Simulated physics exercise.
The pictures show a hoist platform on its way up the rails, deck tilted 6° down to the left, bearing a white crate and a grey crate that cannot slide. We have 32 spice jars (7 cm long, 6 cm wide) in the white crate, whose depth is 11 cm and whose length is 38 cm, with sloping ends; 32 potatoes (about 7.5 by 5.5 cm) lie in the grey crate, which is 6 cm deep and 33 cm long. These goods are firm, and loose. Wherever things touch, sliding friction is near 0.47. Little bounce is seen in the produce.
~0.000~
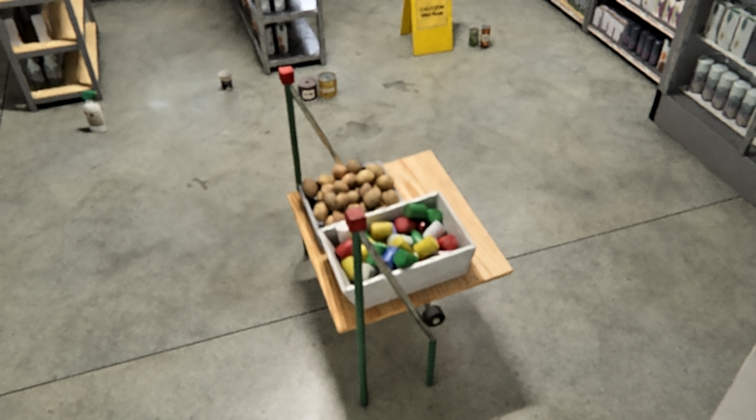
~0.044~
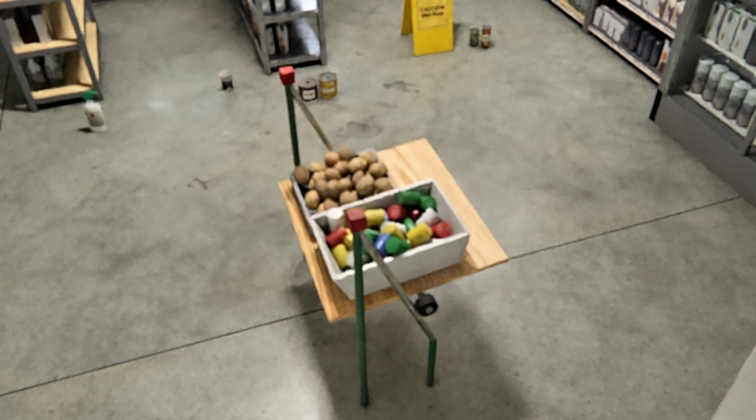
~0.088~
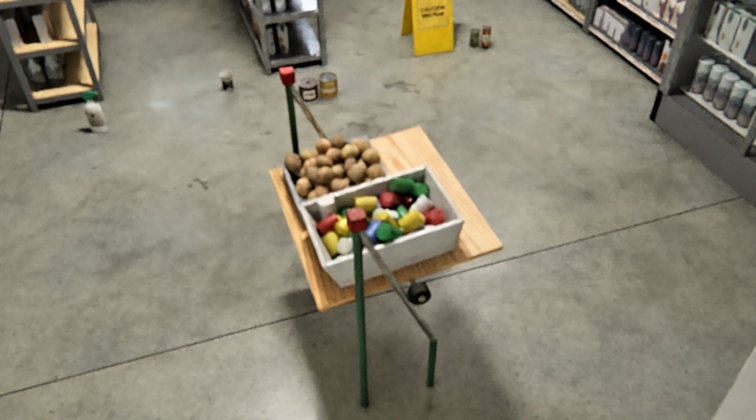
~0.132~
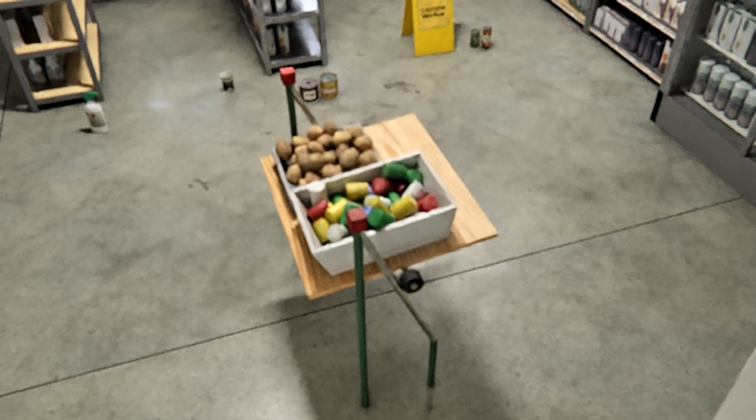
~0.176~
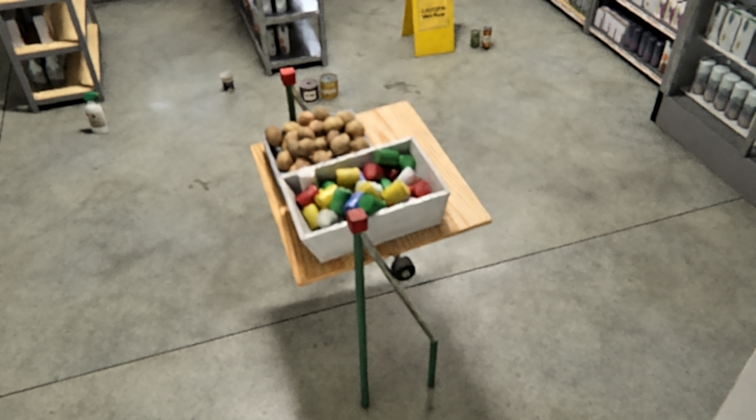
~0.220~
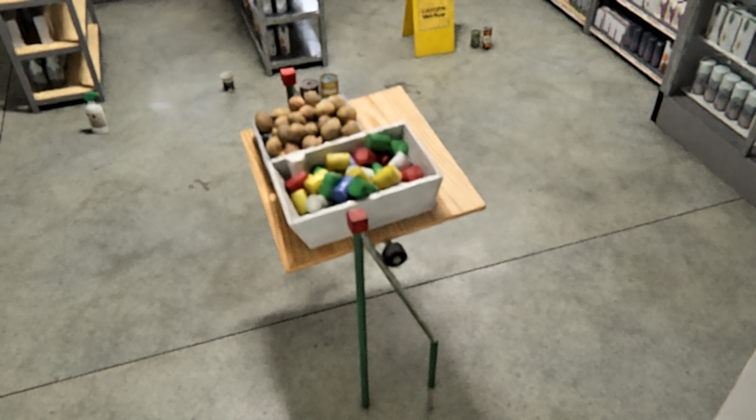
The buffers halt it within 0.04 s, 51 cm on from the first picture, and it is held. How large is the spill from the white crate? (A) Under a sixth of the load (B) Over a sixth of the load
(B) Over a sixth of the load.
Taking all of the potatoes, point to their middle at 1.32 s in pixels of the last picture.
(226, 315).
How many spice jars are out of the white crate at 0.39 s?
Count at that time: About 0.
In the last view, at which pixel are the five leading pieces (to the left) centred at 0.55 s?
At about (213, 131).
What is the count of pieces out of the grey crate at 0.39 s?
Grey crate - about 1 out by that time.
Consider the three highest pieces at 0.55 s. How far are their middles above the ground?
Close to 110 cm up.
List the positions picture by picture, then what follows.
In the first frame (places track the rim corner closest to us here), white crate (346, 289); grey crate (its farthest corner) (377, 162); 0 cm travelled; all still inside.
The second frame shows white crate (336, 277); grey crate (370, 150); 8 cm travelled.
The third frame shows white crate (326, 264); grey crate (363, 137); 15 cm travelled.
The fourth frame shows white crate (316, 251); grey crate (356, 124); 23 cm travelled.
The fifth frame shows white crate (304, 237); grey crate (348, 110); 31 cm travelled.
The sixth frame shows white crate (293, 222); grey crate (340, 96); 38 cm travelled; all still inside.
After 0.27 s, it meets the buffers.
After 0.39 s, the white crate has all 32 and the grey crate is down by 1 of 32.
After 0.55 s, the white crate is down by 4 of 32 and the grey crate is down by 14 of 32.
After 0.77 s, the white crate is down by 9 of 32 and the grey crate is down by 19 of 32.
Final count (at 1.32 s), the white crate is down by 9 of 32 and the grey crate is down by 20 of 32. Asked share, 9 of 32, 28 per cent.
